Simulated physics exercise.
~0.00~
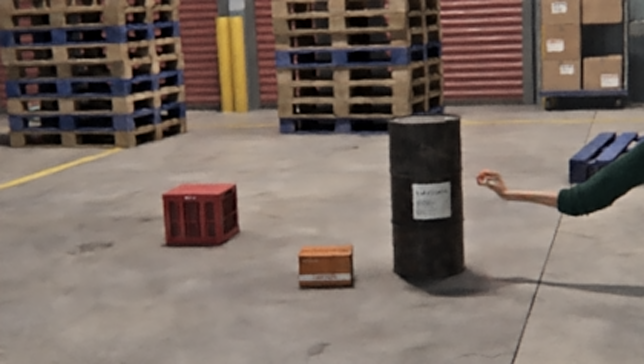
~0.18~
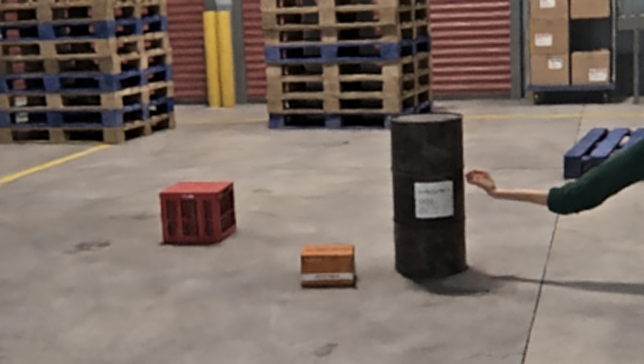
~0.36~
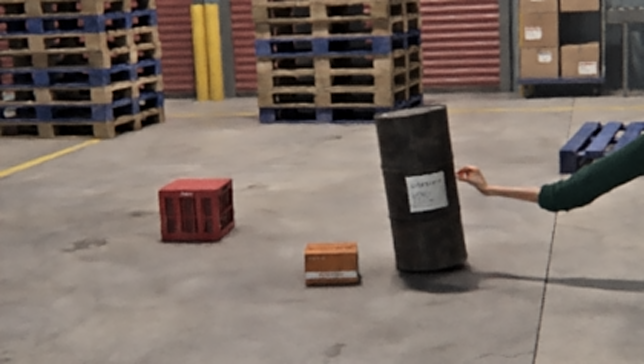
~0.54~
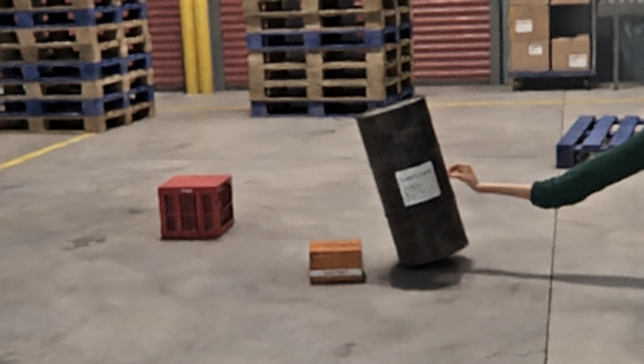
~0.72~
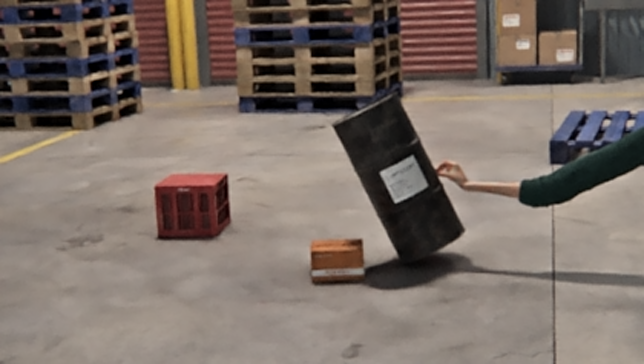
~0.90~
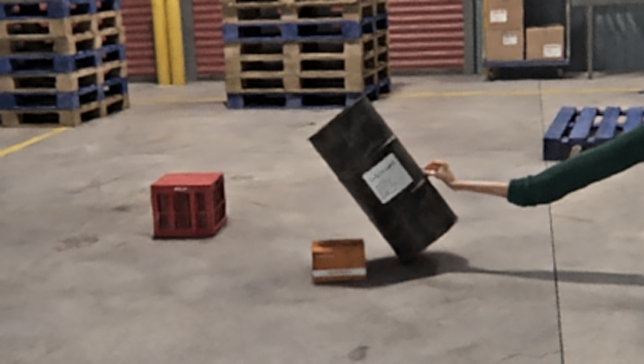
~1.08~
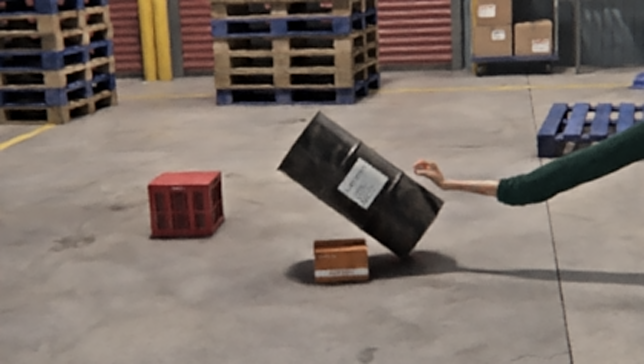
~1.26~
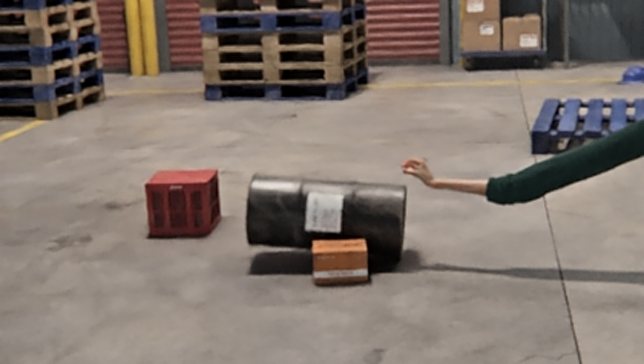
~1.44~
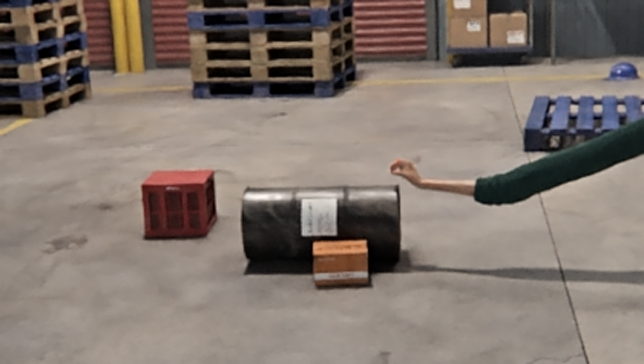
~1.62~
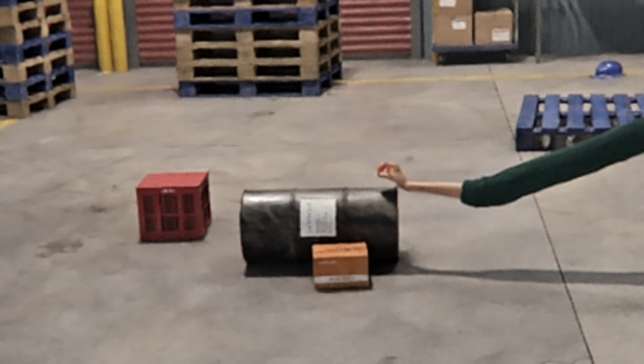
We see a hand reach in from the right and push an upright black drum on a warehouse floor, near an orange parcel and a red crate. The drum leans left, topples and ends on its side behind the parcel, while the parcel and crate stay in place.
